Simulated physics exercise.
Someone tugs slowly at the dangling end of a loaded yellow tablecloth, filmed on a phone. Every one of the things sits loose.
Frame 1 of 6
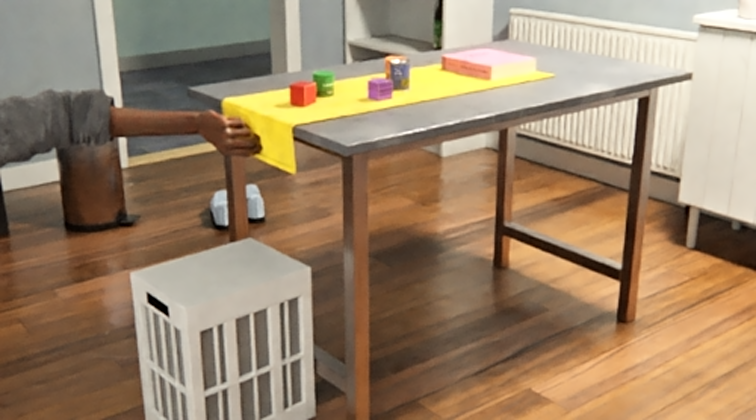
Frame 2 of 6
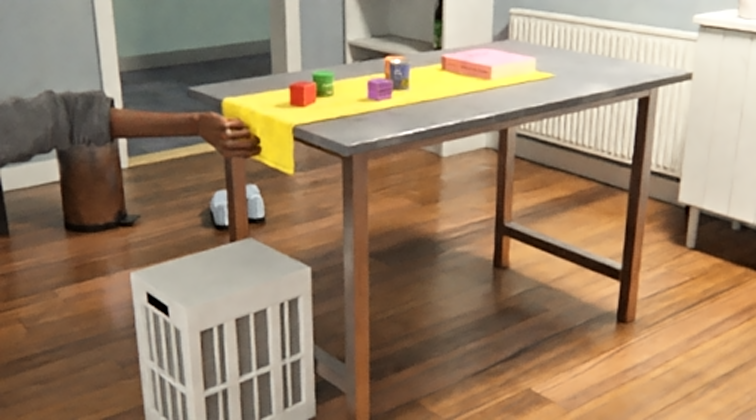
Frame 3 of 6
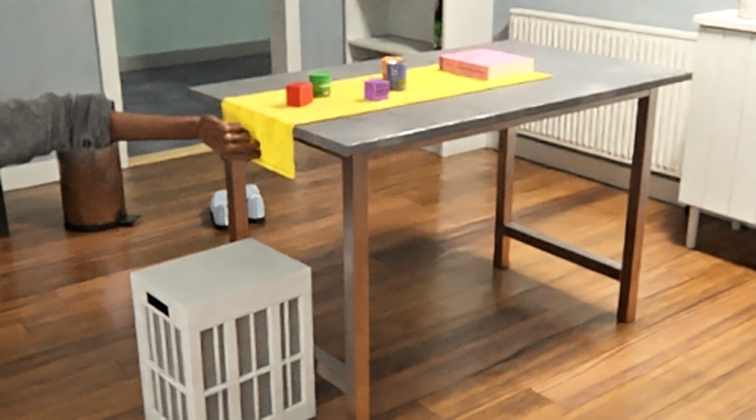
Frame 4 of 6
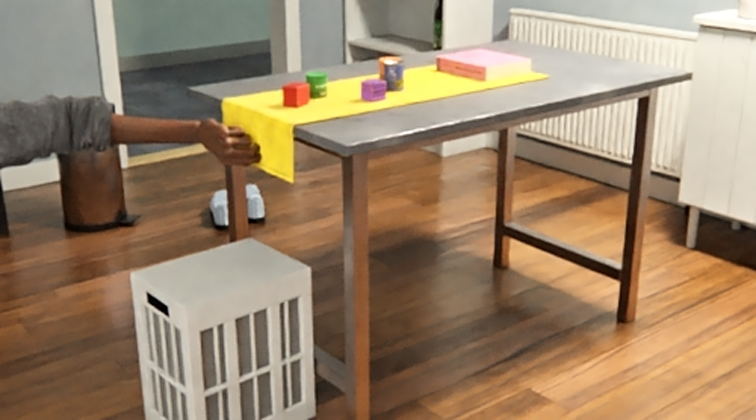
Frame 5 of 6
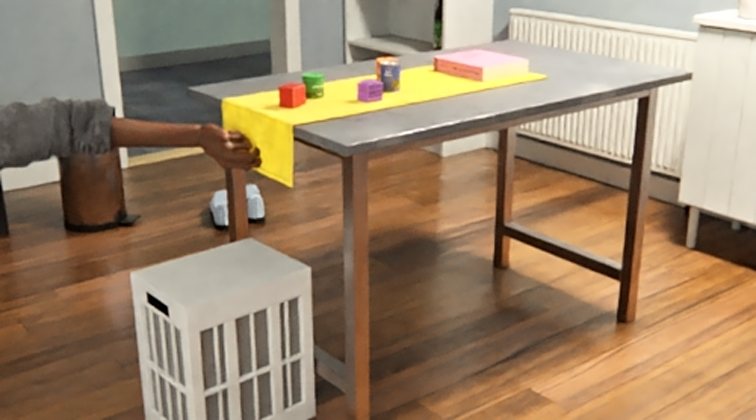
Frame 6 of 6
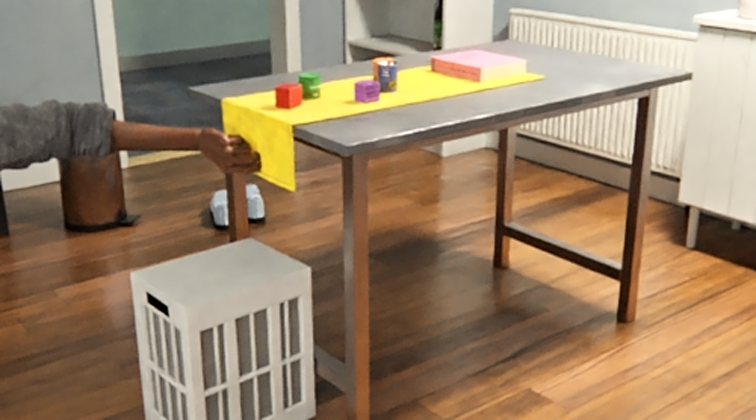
The clip opens on a hand at the left gripping the hanging end of a yellow cloth on a table holding small colourful cubes, containers and a pink box. The hand tugs slowly, and the cloth's hem creeps lower while the objects ride slightly leftward with it, all still upright on the tabletop.
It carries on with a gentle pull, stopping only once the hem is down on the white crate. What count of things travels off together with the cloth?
The count of things that fall is two.
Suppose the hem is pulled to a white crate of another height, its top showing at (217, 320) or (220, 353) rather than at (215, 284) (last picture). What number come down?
We'd see 3, then 4.
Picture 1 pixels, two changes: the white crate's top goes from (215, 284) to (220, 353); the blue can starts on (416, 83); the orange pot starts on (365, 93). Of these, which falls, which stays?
Final state: The blue can is still in place, the orange pot is no longer up.
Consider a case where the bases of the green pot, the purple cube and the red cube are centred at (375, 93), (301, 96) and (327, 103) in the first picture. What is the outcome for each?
In the end the green pot is still up there, the purple cube is no longer up there and the red cube is no longer up there.
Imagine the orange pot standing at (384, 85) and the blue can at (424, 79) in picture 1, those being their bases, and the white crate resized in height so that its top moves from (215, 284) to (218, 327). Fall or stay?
So the orange pot stays there, and the blue can stays there.
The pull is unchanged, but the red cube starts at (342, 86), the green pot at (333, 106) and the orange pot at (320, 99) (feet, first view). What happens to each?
Here's how it goes: The red cube remains in place, the green pot leaves the top and the orange pot leaves the top.
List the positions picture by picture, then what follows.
Hem (295, 174); red cube (303, 84); green pot (323, 73); purple cube (380, 80); blue can (400, 61); orange pot (396, 58); top of the crate (215, 285), in the first frame.
Hem (293, 175); red cube (302, 84), in the second frame.
Hem (295, 179); green pot (320, 73), in the third frame.
Hem (294, 183); purple cube (374, 81); top of the crate (215, 285), in the fourth frame.
Hem (292, 188); blue can (390, 62), in the fifth frame.
Hem (295, 192); red cube (288, 86); green pot (310, 75); purple cube (367, 82); blue can (388, 63); orange pot (384, 60), in the sixth frame.
Soon after, hem near (259, 221); red cube gone.
After that, hem on the crate; red cube and green pot gone.
In the end, hem on the crate; red cube and green pot gone. It carries off two.
